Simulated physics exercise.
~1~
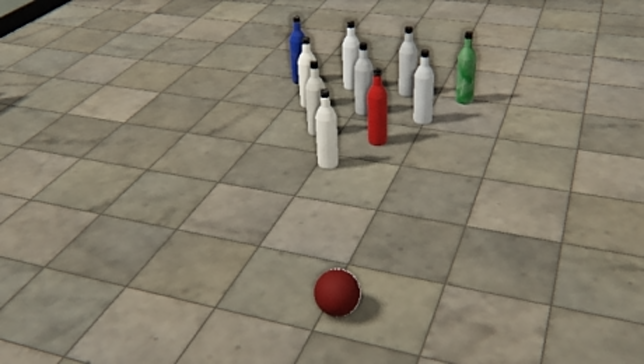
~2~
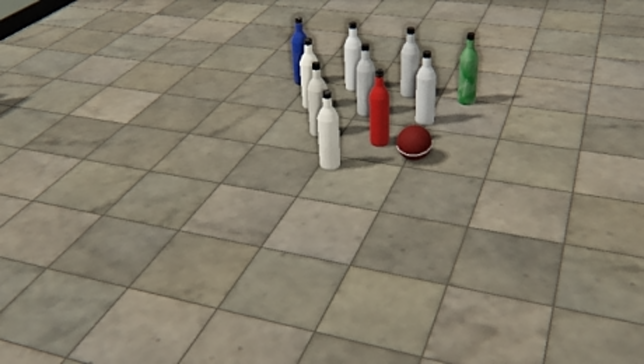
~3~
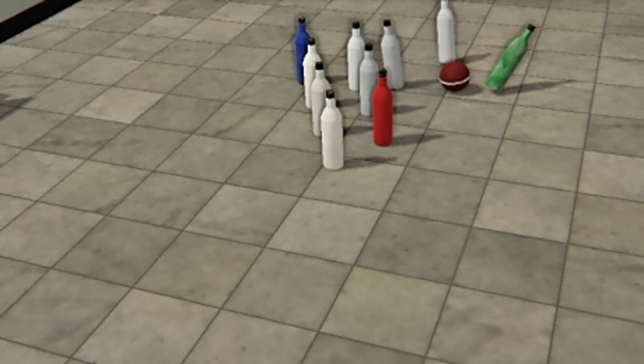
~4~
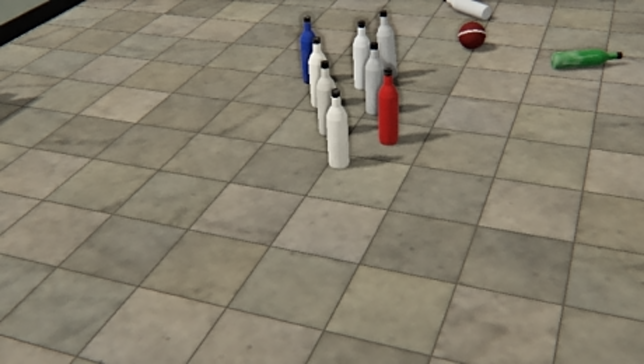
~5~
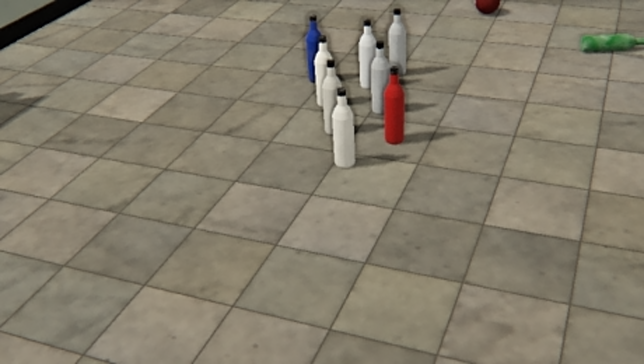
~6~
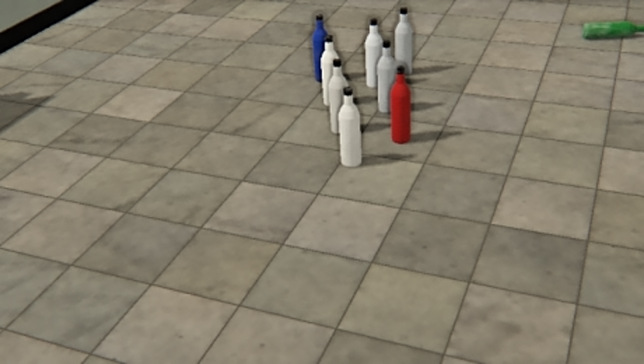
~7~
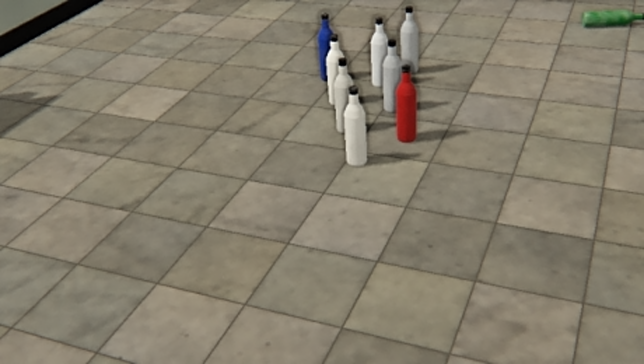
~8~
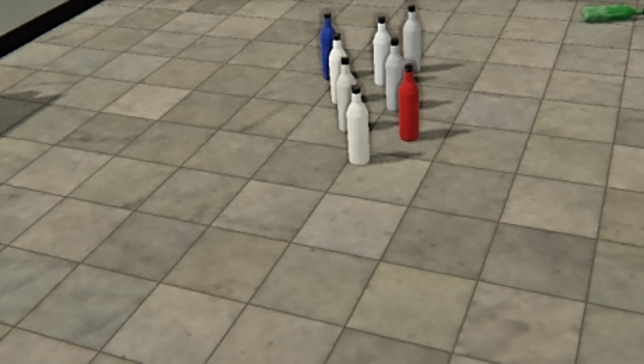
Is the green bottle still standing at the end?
No, the green bottle tips over to the right and ends up lying flat on the tiles.
On a floor of worn stone tiles, ten capped bottles stand in a wedge, most of them white or grey, with one blue, one red and one green. A dark red ball rolls away from the viewer, passes just right of the red bottle and runs into the right side of the group. A pale bottle is driven back and topples, while the green one tips over to the right. The ball rolls on out of view at the top, and the fallen pale bottle is lost from sight too. The green bottle ends lying flat at the upper right, with the red and blue bottles still upright among the rest.
